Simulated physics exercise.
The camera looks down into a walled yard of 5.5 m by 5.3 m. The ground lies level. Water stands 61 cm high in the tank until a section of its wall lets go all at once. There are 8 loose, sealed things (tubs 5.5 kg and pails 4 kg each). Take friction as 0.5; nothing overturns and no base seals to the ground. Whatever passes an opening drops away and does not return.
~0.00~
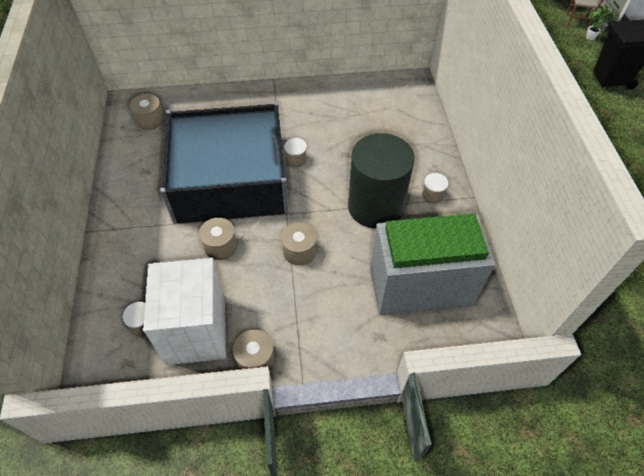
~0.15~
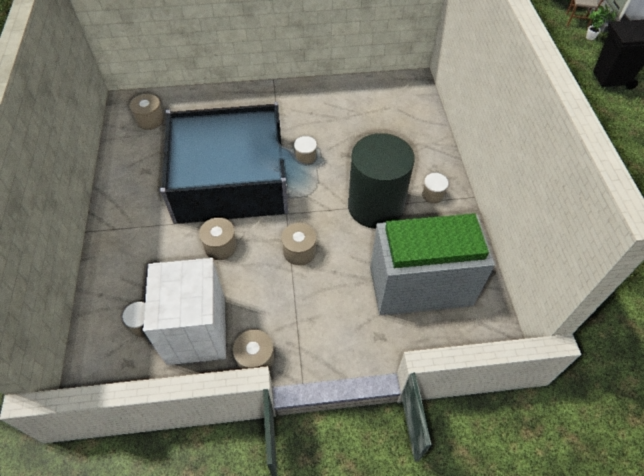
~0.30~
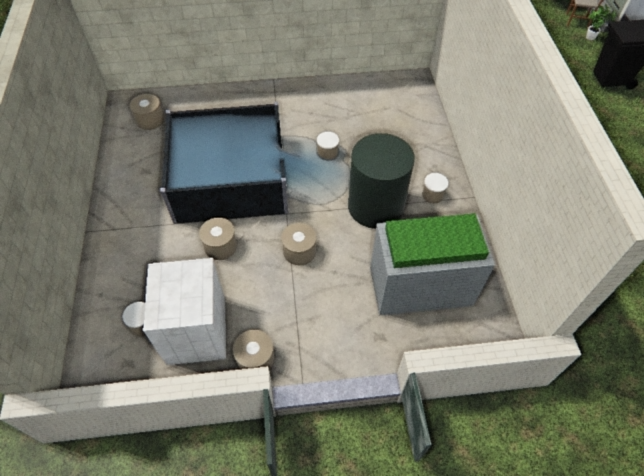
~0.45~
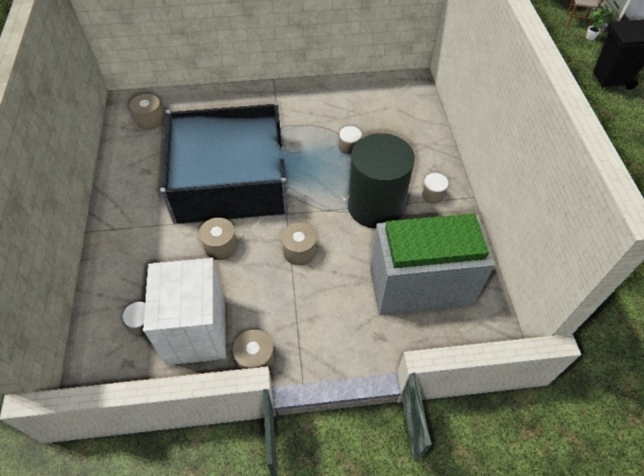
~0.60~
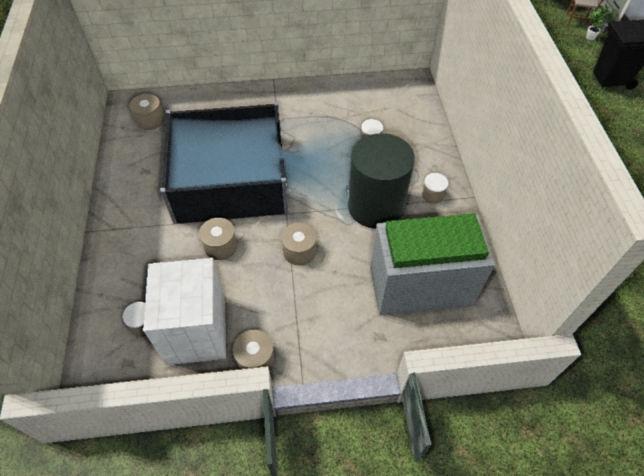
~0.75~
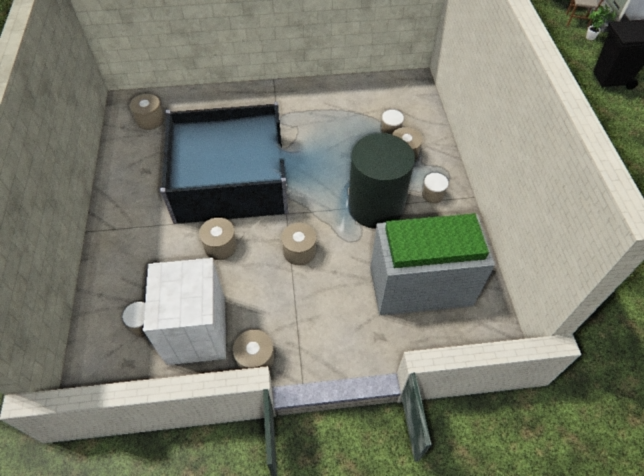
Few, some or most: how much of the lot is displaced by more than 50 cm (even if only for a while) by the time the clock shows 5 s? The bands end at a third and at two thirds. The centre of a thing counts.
It is not even a third.
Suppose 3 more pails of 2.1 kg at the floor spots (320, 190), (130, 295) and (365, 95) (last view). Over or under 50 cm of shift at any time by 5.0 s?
In turn: More, under, more.
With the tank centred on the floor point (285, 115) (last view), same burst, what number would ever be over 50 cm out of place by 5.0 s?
In that case 2 of them.
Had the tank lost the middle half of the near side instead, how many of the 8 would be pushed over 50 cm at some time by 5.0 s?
In that case 4 of them.
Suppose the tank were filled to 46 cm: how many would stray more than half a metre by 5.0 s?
In that case 2 of them.
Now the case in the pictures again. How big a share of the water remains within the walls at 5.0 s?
About 96 per cent.
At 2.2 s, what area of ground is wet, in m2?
Some 13 m2.
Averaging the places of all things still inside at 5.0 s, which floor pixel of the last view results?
Around (234, 208).
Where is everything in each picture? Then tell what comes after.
A pail at (296, 146) rests on the ground; a tub is out of sight; water covers 2.1 m2; 0 of 8 have shifted, in the first frame.
A pail at (306, 144) rests on the ground, 15 cm from its start; a tub is out of sight; 2.5 m2 under water; 1 of 8 have shifted, in the second frame.
A pail at (328, 140), on the bottom, 49 cm from its start; a tub is out of sight; 3.1 m2 under water; 1 of 8 have shifted, in the third frame.
A pail at (351, 134) rests on the ground, 85 cm from its start; a tub is out of sight; 3.8 m2 under water; 1 of 8 have shifted, in the fourth frame.
A pail at (372, 127) rests on the ground, 122 cm from its start; a tub at (389, 143) rests on the ground, 7 cm from its start; 4.5 m2 under water; 2 of 8 have shifted, in the fifth frame.
A pail at (393, 117) rests on the ground, 160 cm from its start; a tub at (407, 138) rests on the ground, 34 cm from its start; water covers 5.4 m2; 2 of 8 have shifted, in the sixth frame.
After 1.1 s 2 of 8 are over 50 cm from their spots; 0 afloat.
After 2.2 s 2 of 8 are over 50 cm from their spots; 2 afloat.
After 3.5 s 2 of 8 are over 50 cm from their spots; 2 afloat.
After 5.0 s 2 of 8 are over 50 cm from their spots, and 2 have been at some point; 2 afloat.
